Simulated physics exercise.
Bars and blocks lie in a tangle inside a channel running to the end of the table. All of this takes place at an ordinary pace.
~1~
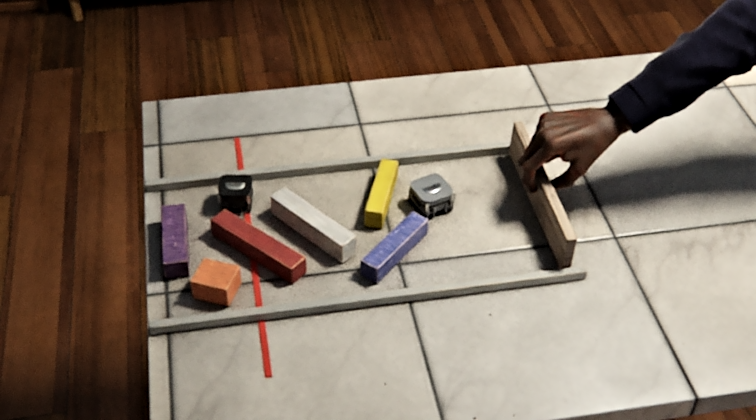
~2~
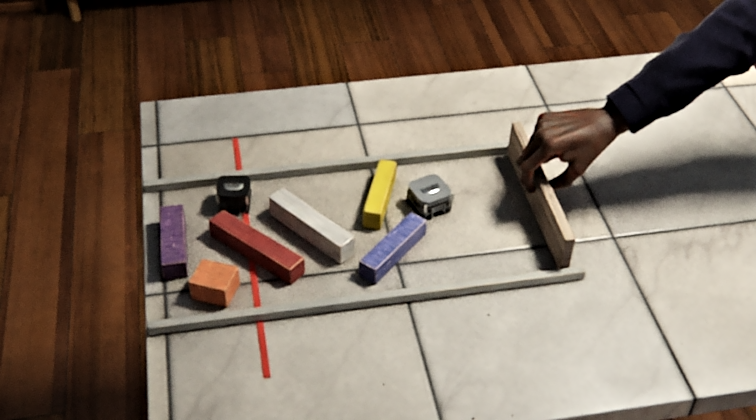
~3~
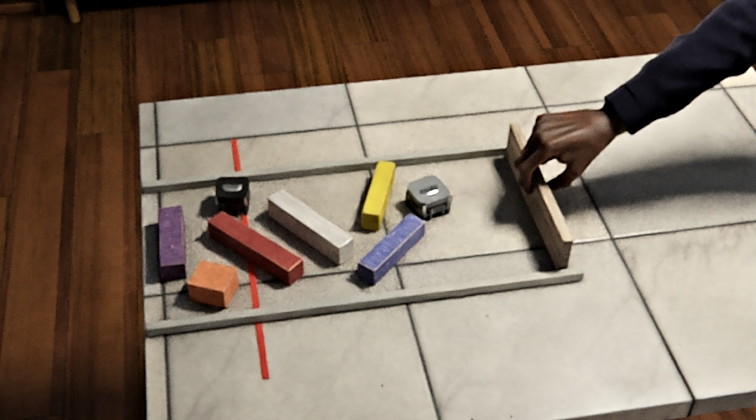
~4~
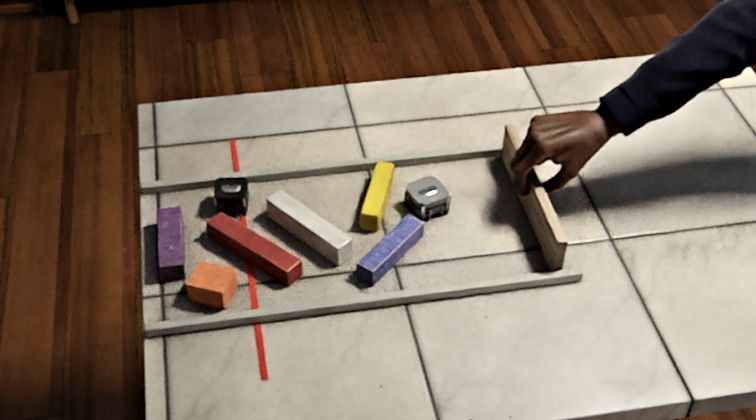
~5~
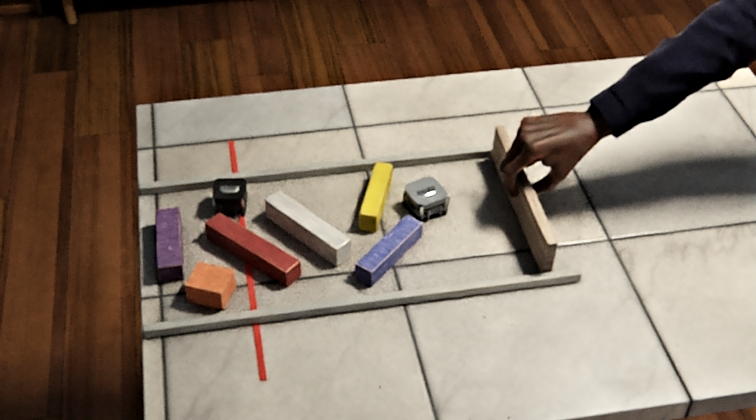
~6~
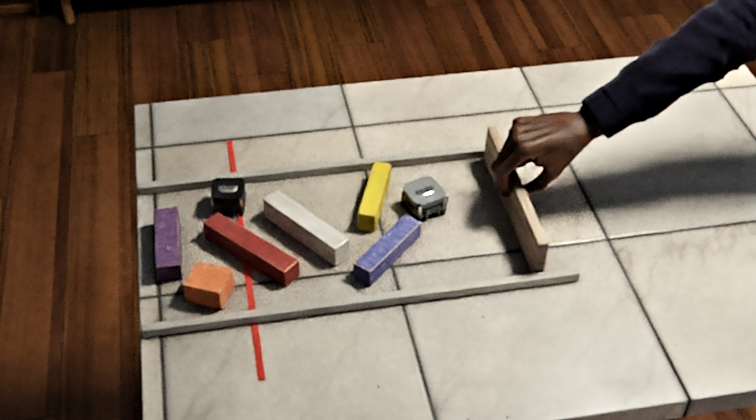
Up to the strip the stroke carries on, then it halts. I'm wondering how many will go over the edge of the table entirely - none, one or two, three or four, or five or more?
I'd say one or two of them.
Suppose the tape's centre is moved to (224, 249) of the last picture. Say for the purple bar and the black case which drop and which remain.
Outcome - purple bar topples off, black case is left in place.
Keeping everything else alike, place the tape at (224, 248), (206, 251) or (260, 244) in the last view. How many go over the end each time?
Try by try, 1, 3 and 0.
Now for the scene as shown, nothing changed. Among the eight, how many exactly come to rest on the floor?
Result - number fallen: 1.
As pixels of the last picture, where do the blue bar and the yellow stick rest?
In the last picture they sit at about (238, 275) and about (195, 208).
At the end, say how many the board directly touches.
In contact: 2.
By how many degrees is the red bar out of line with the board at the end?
Roughly 30° out of line.
Early on, none off yet; purple bar at rest near (168, 244); orange block at rest near (209, 286); black case at rest near (229, 197).
Finally, the number that fall off is one or two; lost, purple bar.
